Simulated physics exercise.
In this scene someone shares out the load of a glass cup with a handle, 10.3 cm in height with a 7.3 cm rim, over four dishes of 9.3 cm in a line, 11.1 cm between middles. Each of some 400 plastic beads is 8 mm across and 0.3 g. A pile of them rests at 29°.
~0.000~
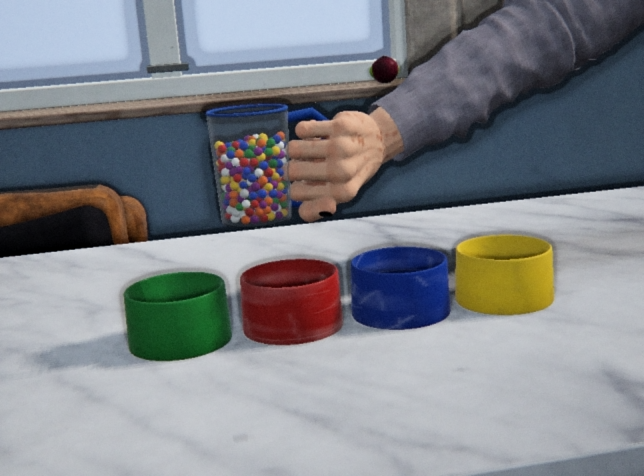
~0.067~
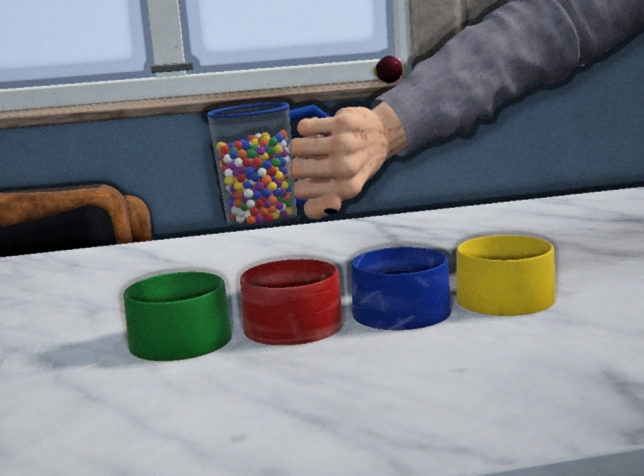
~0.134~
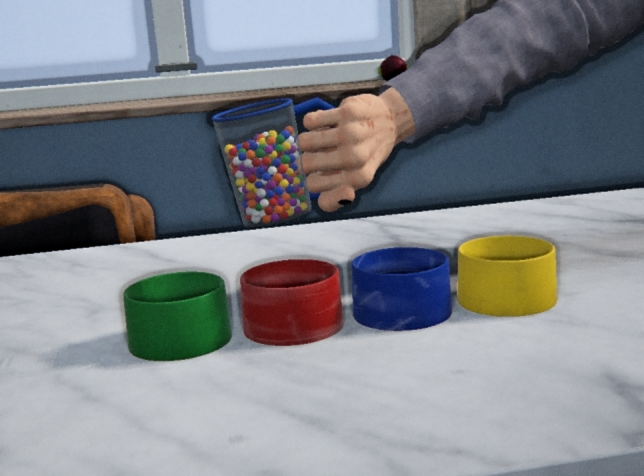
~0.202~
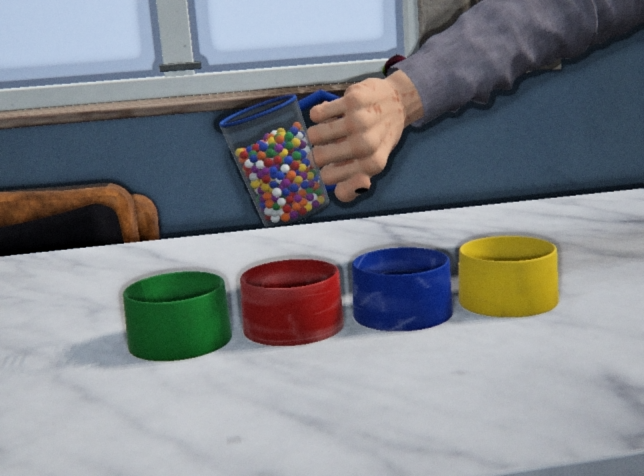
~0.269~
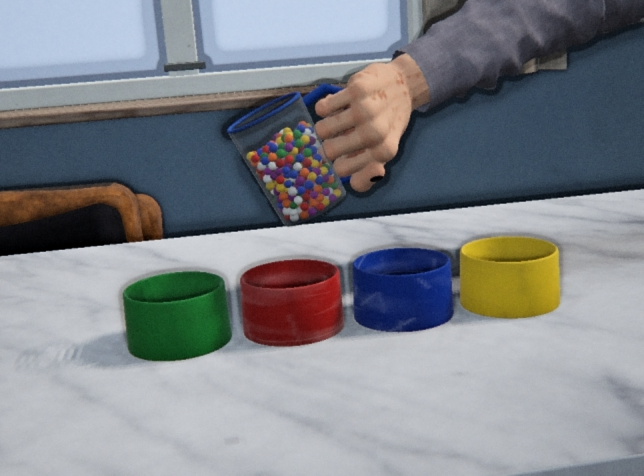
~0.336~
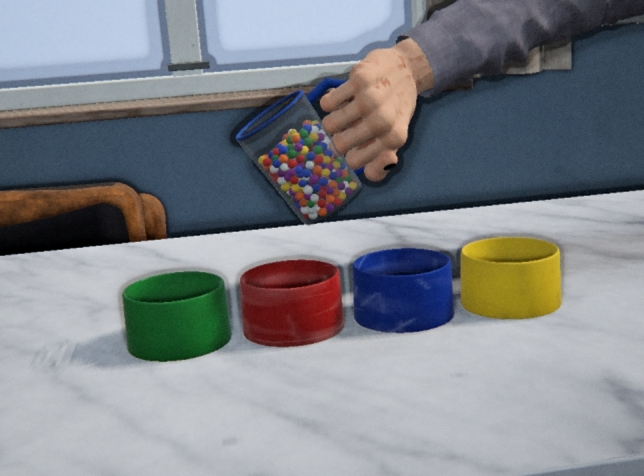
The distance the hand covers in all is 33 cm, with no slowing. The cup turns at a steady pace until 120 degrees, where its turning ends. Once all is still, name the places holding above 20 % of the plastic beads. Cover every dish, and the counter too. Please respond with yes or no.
Red no, blue yes, green no, yellow no, counter no.
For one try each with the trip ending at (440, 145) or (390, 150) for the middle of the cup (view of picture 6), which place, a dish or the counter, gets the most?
I'd expect blue to win the first try and red the second.
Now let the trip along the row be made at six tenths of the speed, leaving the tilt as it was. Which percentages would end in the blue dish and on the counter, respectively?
Blue: 0; counter: 20.
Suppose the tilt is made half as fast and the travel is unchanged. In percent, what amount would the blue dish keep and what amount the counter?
The blue dish would get 0 and the counter 0.
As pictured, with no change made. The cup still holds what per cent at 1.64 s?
Close to 0 in a hundred.
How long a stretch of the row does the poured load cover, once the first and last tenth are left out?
Length: Approx. 6 cm.
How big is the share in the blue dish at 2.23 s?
I'd say close to 95 per cent at that point.
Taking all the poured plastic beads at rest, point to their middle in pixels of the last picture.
Once everything settles, the centre is around (403, 292).
After 1.12 s, tilt 118 degrees; cup holds 70 %, blue 15 %.
After 1.64 s, tilt 120 degrees; cup holds 0 %, blue 95 %.
Then, at 2.23 s, tilt 120 degrees; cup holds 0 %, blue 95 %.
At rest (2.5 s), red 0 %, blue 95 %, green 0 %, yellow 0 %, counter 5 %.
